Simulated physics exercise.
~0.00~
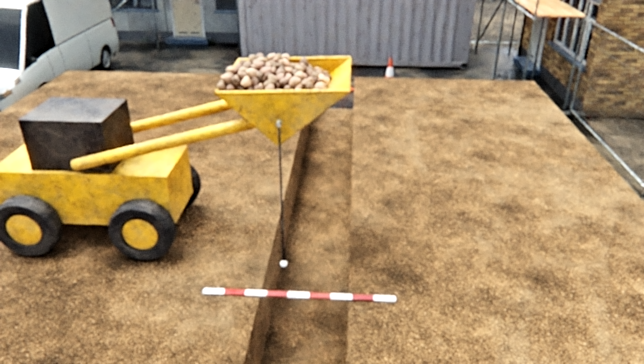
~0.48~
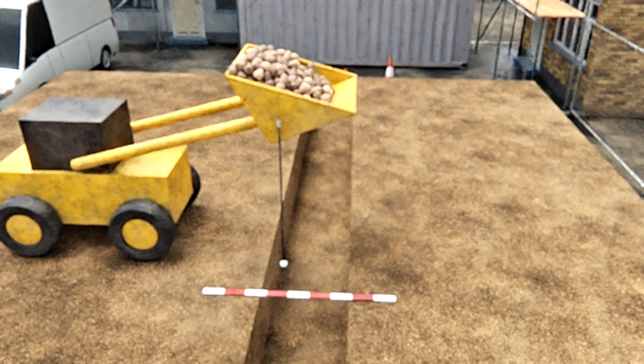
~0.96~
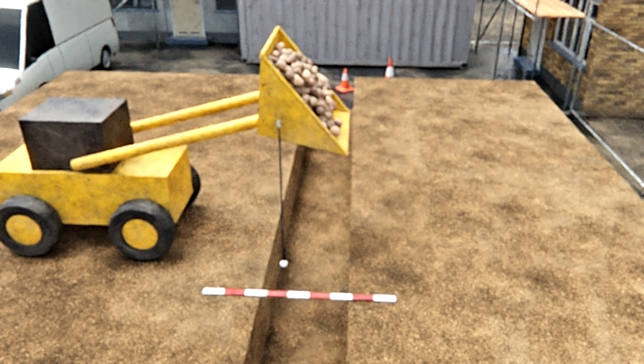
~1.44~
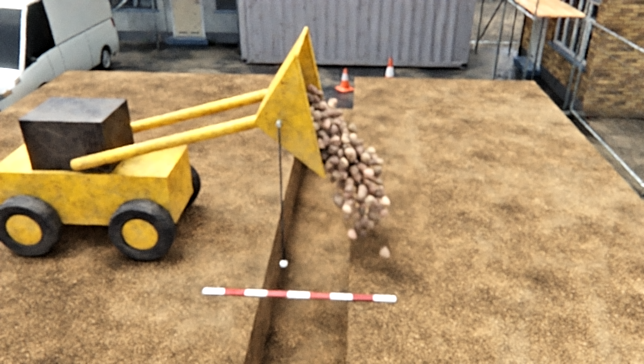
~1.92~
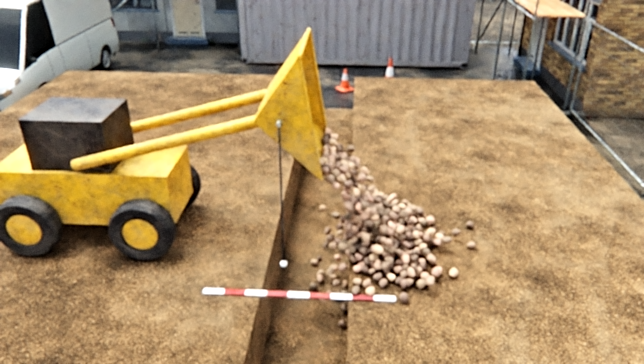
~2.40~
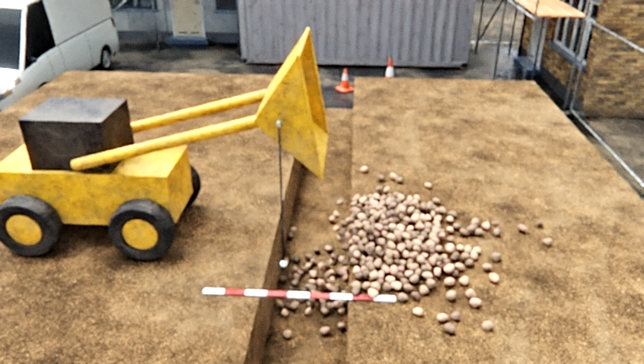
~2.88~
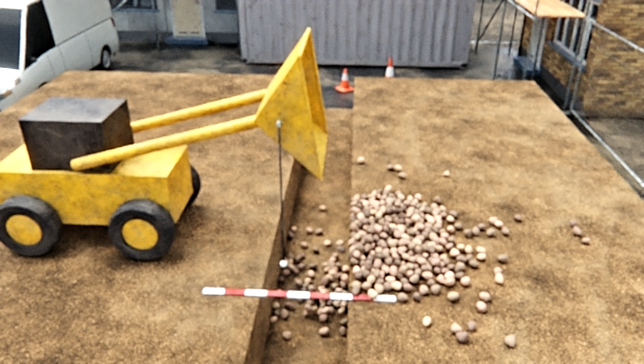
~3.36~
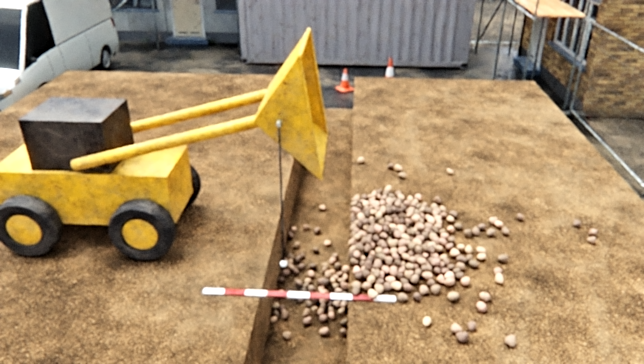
In a fenced yard of brown earth, with a white van and a grey container behind, a yellow loader holds a raised bucket of rounded cobbles over a straight-sided trench. A white ball hangs below the bucket, near a red and white striped pole lying across the trench. The bucket tips forward to the right, and the stones slide towards its lip. They pour out in a thick stream, landing around the trench's right edge and spreading. The bucket stays tipped and empty, with most cobbles scattered on the ground beyond the trench and a smaller share lying inside it.
